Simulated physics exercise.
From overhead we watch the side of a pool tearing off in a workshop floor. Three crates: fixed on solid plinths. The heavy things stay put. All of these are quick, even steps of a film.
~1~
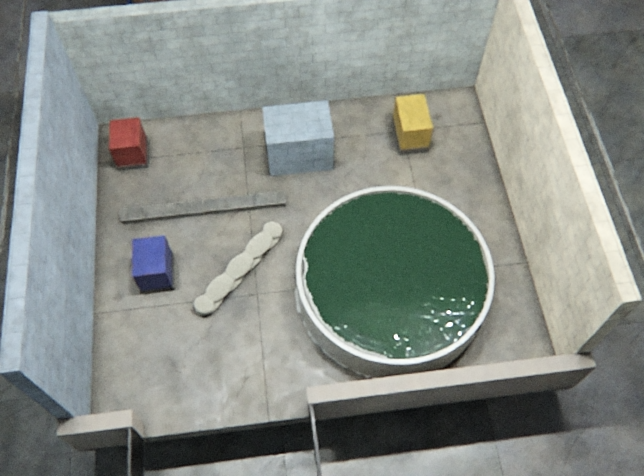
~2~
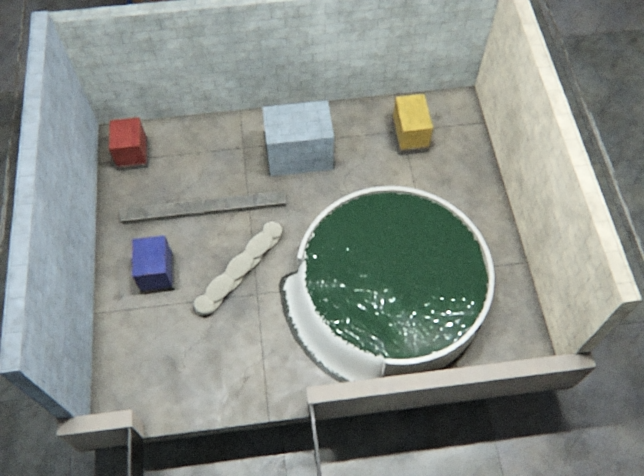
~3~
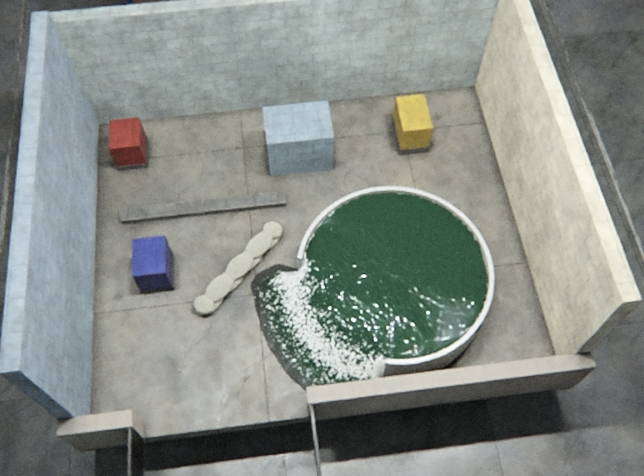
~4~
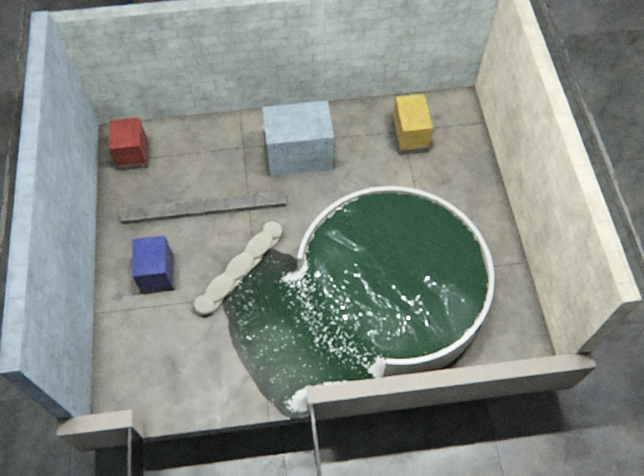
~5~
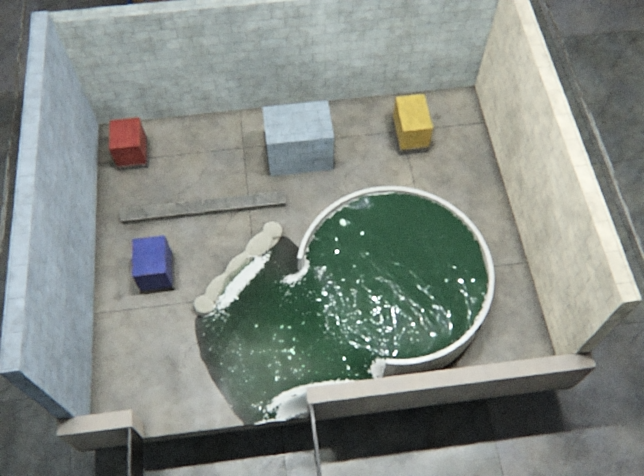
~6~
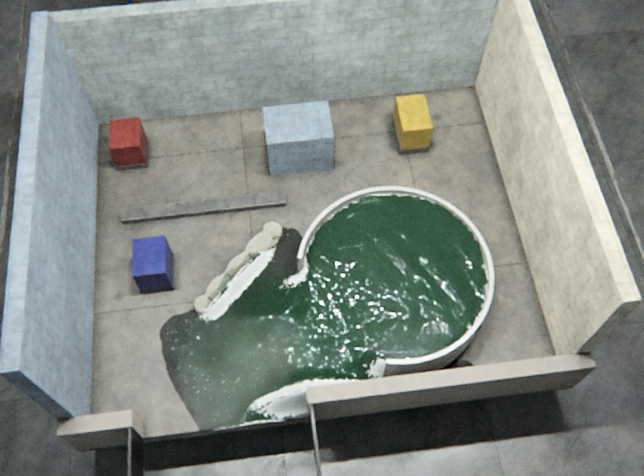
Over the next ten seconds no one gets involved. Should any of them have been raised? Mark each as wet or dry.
Blue crate: Wet; yellow crate: Dry; red crate: Wet.
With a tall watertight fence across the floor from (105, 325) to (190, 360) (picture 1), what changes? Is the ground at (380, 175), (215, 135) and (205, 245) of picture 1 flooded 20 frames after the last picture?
As listed: Clear, no water, covered.
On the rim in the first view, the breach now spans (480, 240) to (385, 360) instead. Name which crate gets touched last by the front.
Last: The one in red.
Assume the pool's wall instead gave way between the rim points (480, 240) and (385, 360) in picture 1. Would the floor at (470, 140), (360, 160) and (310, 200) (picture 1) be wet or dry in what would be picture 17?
Sodden, then spared, then spared.
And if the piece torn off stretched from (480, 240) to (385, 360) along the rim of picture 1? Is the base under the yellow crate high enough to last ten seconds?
In that case the yellow crate is flooded.
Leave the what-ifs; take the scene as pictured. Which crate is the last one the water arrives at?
Pick: The one in yellow.
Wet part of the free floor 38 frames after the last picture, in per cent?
It comes out near 90 percent.
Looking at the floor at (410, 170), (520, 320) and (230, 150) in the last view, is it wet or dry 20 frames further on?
Going through them in order, I'd call them clear, drenched and clear.
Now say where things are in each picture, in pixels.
Still water in the pool at (394, 271), in the first frame.
Water pours out at (320, 335) and has run to (286, 279), in the second frame.
Water pours out at (320, 336) and has run to (261, 279), in the third frame.
Water pours out at (320, 337) and has run to (266, 256), in the fourth frame.
Water pours out at (320, 337) and has run to a hidden place, in the fifth frame.
Water pours out at (320, 337) and has run to a hidden place, in the sixth frame.
A moment on, water covers 30 % of the floor; the blue crate not reached, the yellow crate not reached, the red crate not reached.
Next, water covers 35 % of the floor; the blue crate water round its plinth, the yellow crate not reached, the red crate not reached.
Then, water covers 55 % of the floor; the blue crate water round its plinth, the yellow crate not reached, the red crate water round its plinth.
Later, water covers 90 % of the floor; the blue crate water round its plinth, the yellow crate water round its plinth, the red crate water round its plinth.
In the end, water covers 95 % of the floor; the blue crate was topped, the yellow crate stayed above the water, the red crate was topped.
